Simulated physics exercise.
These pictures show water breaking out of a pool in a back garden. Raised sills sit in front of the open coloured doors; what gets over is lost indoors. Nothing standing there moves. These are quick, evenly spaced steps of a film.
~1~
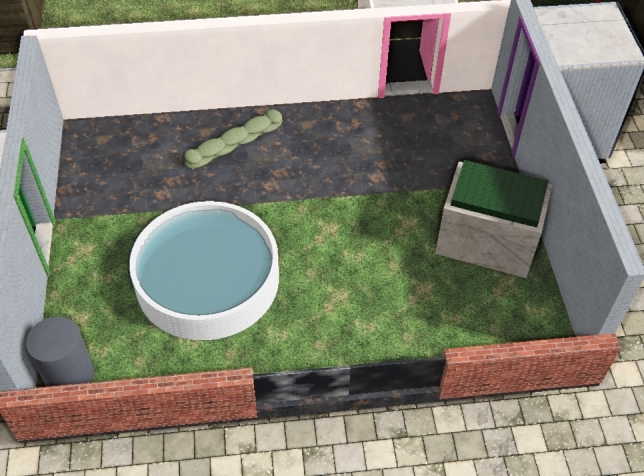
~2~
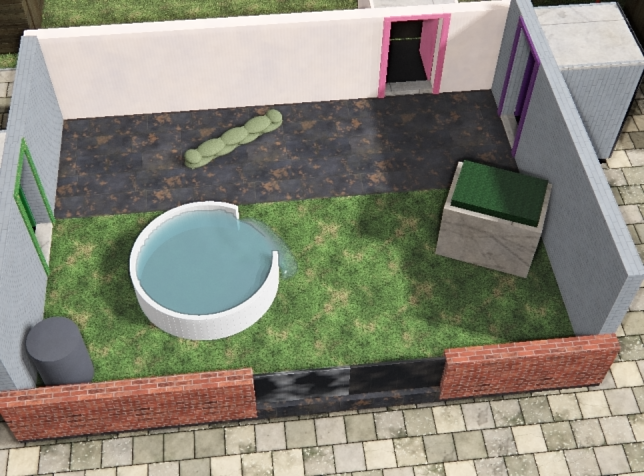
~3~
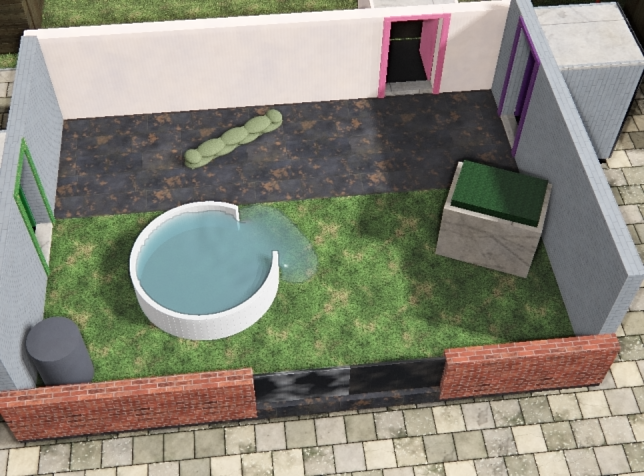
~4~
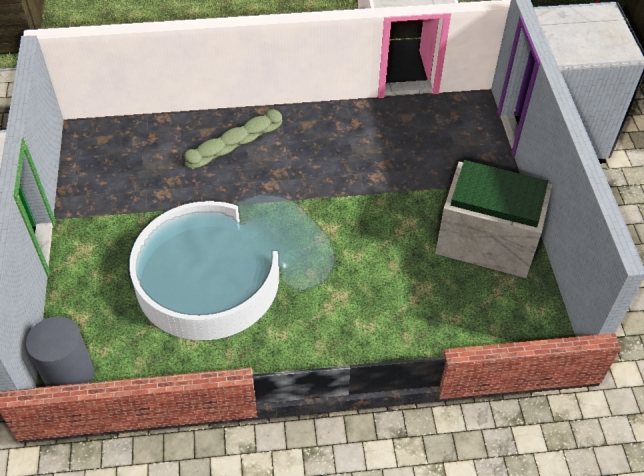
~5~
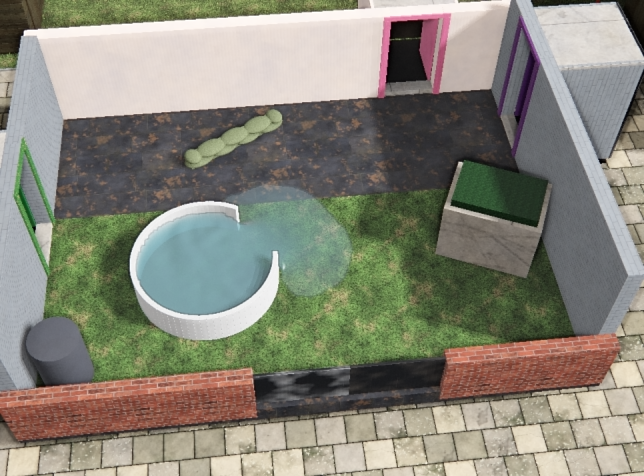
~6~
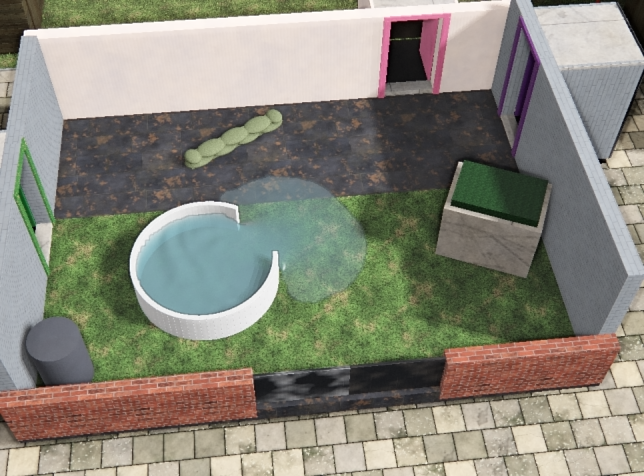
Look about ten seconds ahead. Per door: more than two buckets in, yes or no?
Purple door yes, pink door no, green door no.
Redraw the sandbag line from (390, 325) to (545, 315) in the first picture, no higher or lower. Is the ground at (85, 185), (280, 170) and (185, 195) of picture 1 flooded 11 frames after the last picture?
Going point by point, I'd say left untouched, then waterlogged, then left untouched.
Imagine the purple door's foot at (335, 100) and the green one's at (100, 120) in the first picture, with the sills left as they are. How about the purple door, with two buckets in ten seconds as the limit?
I'd say the purple one tops the limit.
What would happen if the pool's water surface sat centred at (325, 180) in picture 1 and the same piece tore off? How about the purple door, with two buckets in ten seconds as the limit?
The purple door exceeds the threshold.
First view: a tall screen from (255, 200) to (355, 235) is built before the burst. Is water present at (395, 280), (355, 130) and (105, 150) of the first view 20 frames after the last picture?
Taking the points in order - wetted, unwetted, wetted.
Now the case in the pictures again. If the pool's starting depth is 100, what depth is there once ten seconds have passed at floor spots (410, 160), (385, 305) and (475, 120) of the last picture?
The depths come to near 12, 8 and 14 per cent respectively.
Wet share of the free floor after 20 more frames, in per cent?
That's roughly 50 per cent.
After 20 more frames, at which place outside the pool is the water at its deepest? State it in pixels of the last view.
Roughly (489, 90).
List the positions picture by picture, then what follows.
The first frame shows the round pool at (205, 261) is whole and still.
In the second frame, water pours out at (262, 241) and has run to (291, 271).
In the third frame, the front is at (310, 270), out from the gap at (263, 243).
In the fourth frame, the front is at (326, 271), out from the gap at (263, 243).
In the fifth frame, the front is at (346, 254), out from the gap at (263, 243).
In the sixth frame, water pours out at (263, 243) and has run to (357, 229).
A moment on, water covers 20 % of the floor; the purple door not reached, the pink door not reached, the green door not reached.
Next, water covers 35 % of the floor; the purple door not reached, the pink door not reached, the green door not reached.
Then, water covers 50 % of the floor; the purple door wet at the sill, nothing in, the pink door wet at the sill, nothing in, the green door not reached.
Later, water covers 65 % of the floor; the purple door over two buckets in, the pink door wet at the sill, nothing in, the green door not reached.
In the end, water covers 70 % of the floor; the purple door over two buckets in, the pink door wet at the sill, nothing in, the green door not reached.
